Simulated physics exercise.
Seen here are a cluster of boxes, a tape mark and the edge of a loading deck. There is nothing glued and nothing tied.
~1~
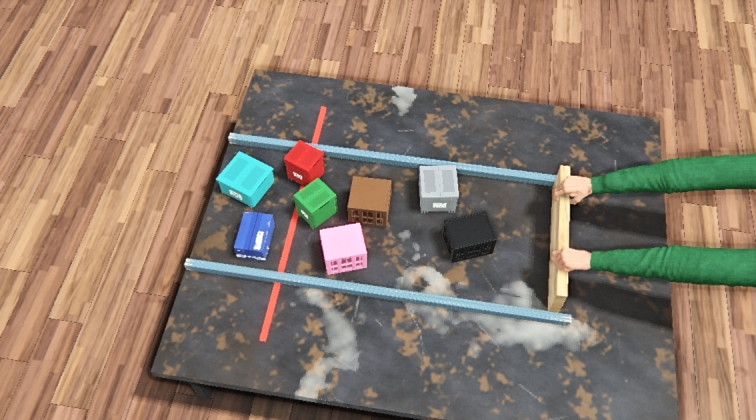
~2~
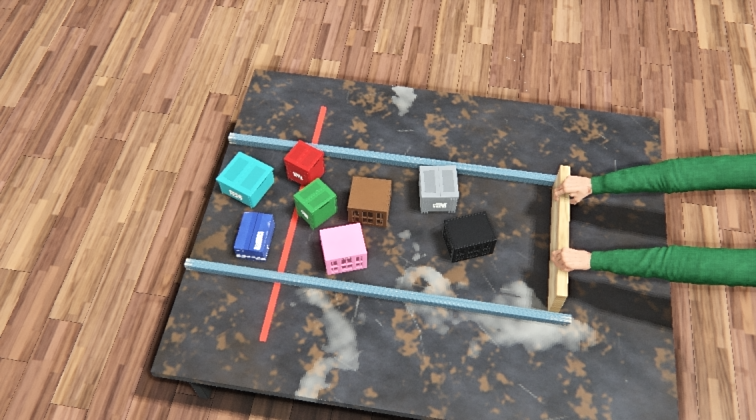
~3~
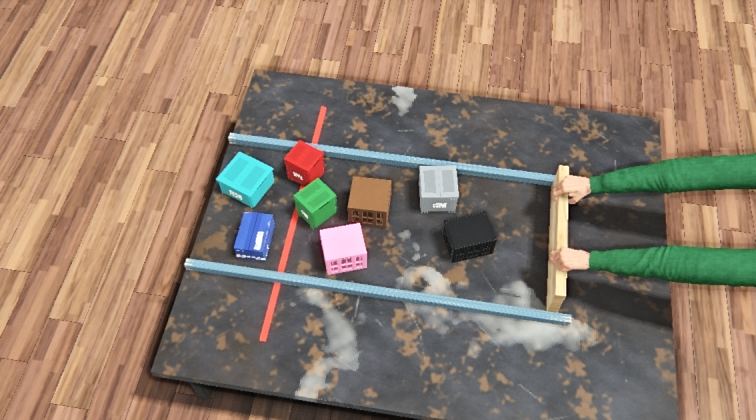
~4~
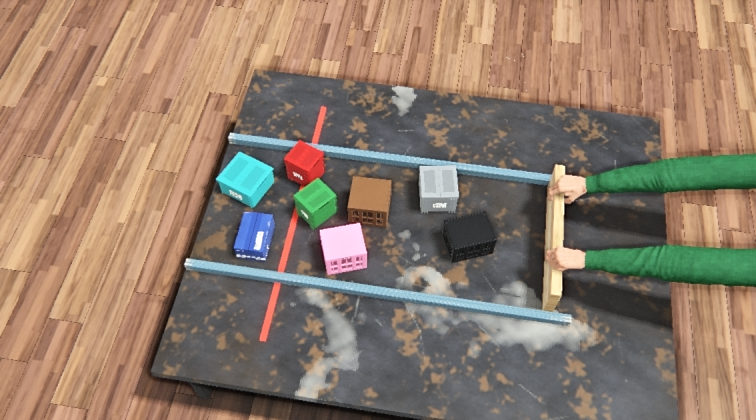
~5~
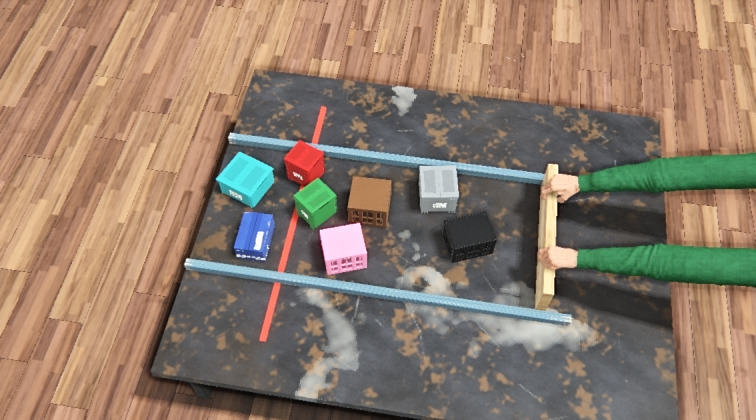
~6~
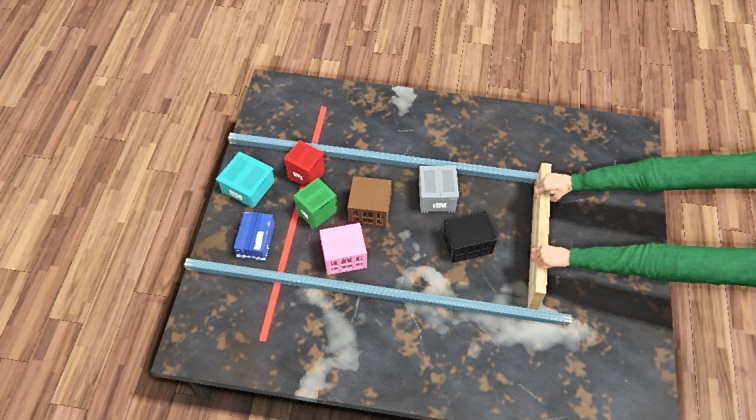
Two green-sleeved arms held a wooden plank at the right of a dark tabletop and slid it slightly left between two pale blue rails, while the eight colored boxes and red tape stayed still.
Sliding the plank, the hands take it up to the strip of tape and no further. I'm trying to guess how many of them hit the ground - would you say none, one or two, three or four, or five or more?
After that push, what drops off the edge is fewer than three, not none.
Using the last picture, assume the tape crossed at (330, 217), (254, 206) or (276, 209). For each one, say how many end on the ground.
In order, the counts are 0, 5 and 2.
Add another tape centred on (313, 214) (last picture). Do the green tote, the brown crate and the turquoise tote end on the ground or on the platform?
Here's how it goes: The green tote is still up there, the brown crate is still up there, and the turquoise tote ends up down.
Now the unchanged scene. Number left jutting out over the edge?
Count: 1.
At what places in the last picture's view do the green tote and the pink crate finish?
Look around (209, 206) for the first and around (268, 232) for the second.
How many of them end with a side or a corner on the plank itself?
Contact count: 3.
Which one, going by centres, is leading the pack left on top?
The green tote finishes nearest.
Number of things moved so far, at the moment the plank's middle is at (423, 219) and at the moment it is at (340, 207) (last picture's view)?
So far 3, and 8 at the second.
Early on, none off yet; turquoise tote at rest near (247, 180); blue parcel at rest near (255, 236); red tote at rest near (305, 166).
Finally, the number that fall off is one or two; lost, turquoise tote.
